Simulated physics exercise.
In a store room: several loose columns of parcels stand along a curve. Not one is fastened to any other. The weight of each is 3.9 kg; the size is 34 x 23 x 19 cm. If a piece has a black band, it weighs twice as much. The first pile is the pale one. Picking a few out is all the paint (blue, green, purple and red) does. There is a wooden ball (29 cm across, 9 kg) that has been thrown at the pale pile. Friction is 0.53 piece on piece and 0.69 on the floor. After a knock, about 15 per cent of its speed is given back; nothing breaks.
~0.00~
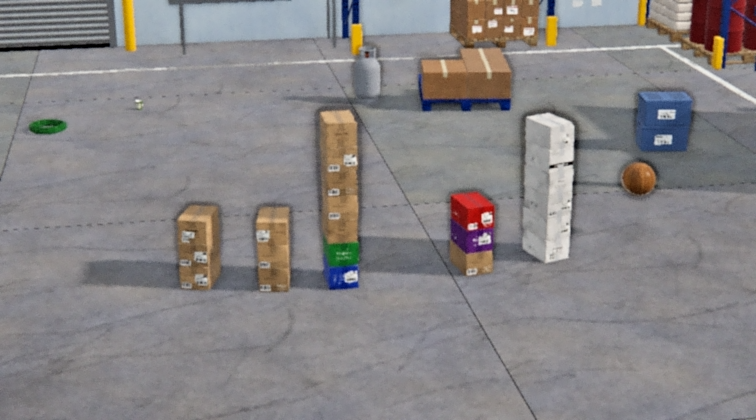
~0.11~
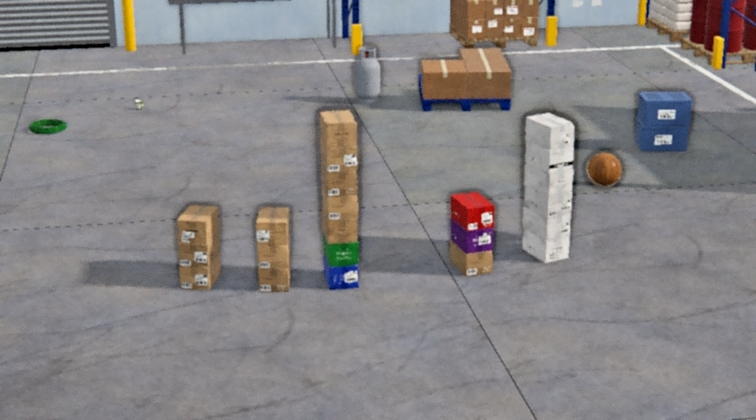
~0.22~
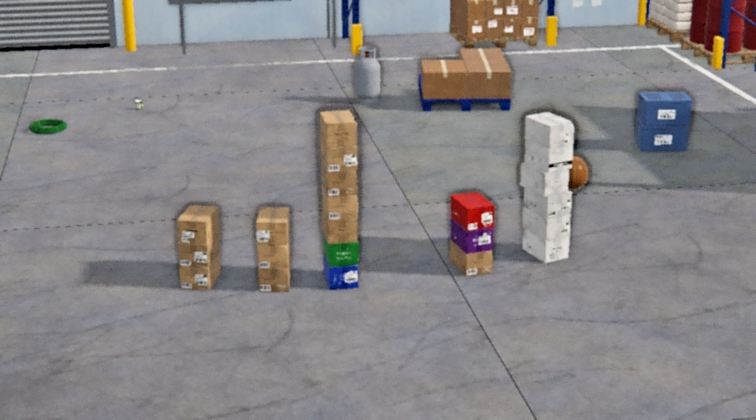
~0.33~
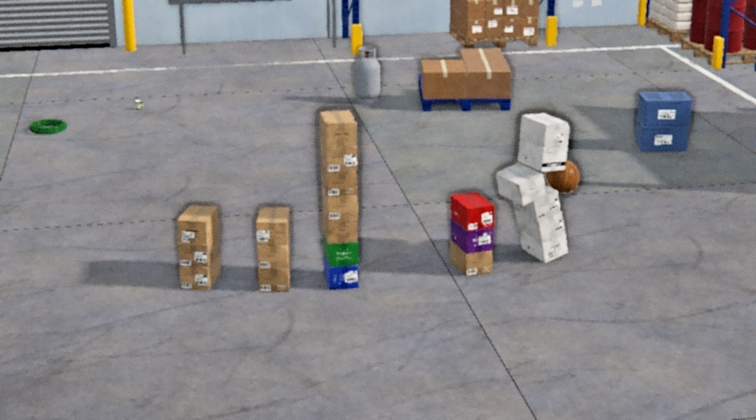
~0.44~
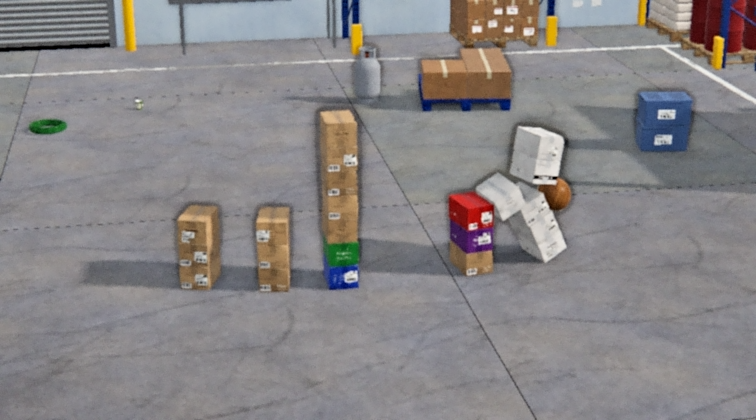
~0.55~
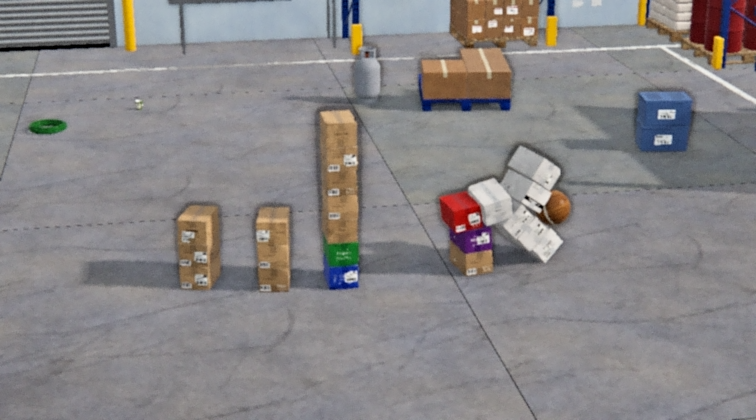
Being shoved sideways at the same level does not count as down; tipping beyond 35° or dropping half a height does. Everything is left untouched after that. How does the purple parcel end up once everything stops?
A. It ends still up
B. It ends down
It ends down.
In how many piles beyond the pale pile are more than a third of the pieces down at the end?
That would be 1 of them.
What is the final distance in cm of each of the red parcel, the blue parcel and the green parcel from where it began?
Start to finish, close to red 90, blue 0, green 0 centimetres.
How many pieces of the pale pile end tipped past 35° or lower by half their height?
Tally of pale pieces: 6.
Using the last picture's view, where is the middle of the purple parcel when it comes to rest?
About (422, 262) in the last picture.
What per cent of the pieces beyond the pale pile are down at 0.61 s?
By then 0 per cent.
After 0.61 s, 6 of the pale pile down; none of the 16 other parcels down, 2 disturbed; purple parcel shifted 36 mm; red parcel leaning 6°.
After 0.70 s, 6 of the pale pile down; none of the 16 other parcels down, 3 disturbed; purple parcel leaning 10°; red parcel leaning 9°.
After 0.90 s, 6 of the pale pile down; 3 of the 16 other parcels down; purple parcel leaning 50°, 7 cm lower; red parcel leaning 49°, 22 cm lower.
After 1.16 s, 6 of the pale pile down; 3 of the 16 other parcels down; purple parcel on its side; red parcel upside down.
At rest (1.9 s), 6 of the pale pile down; 3 of the 16 other parcels down; purple parcel on its side; red parcel upside down; green parcel unmoved. As the last picture would show them, middles, purple parcel near (422, 262), red parcel near (378, 261).
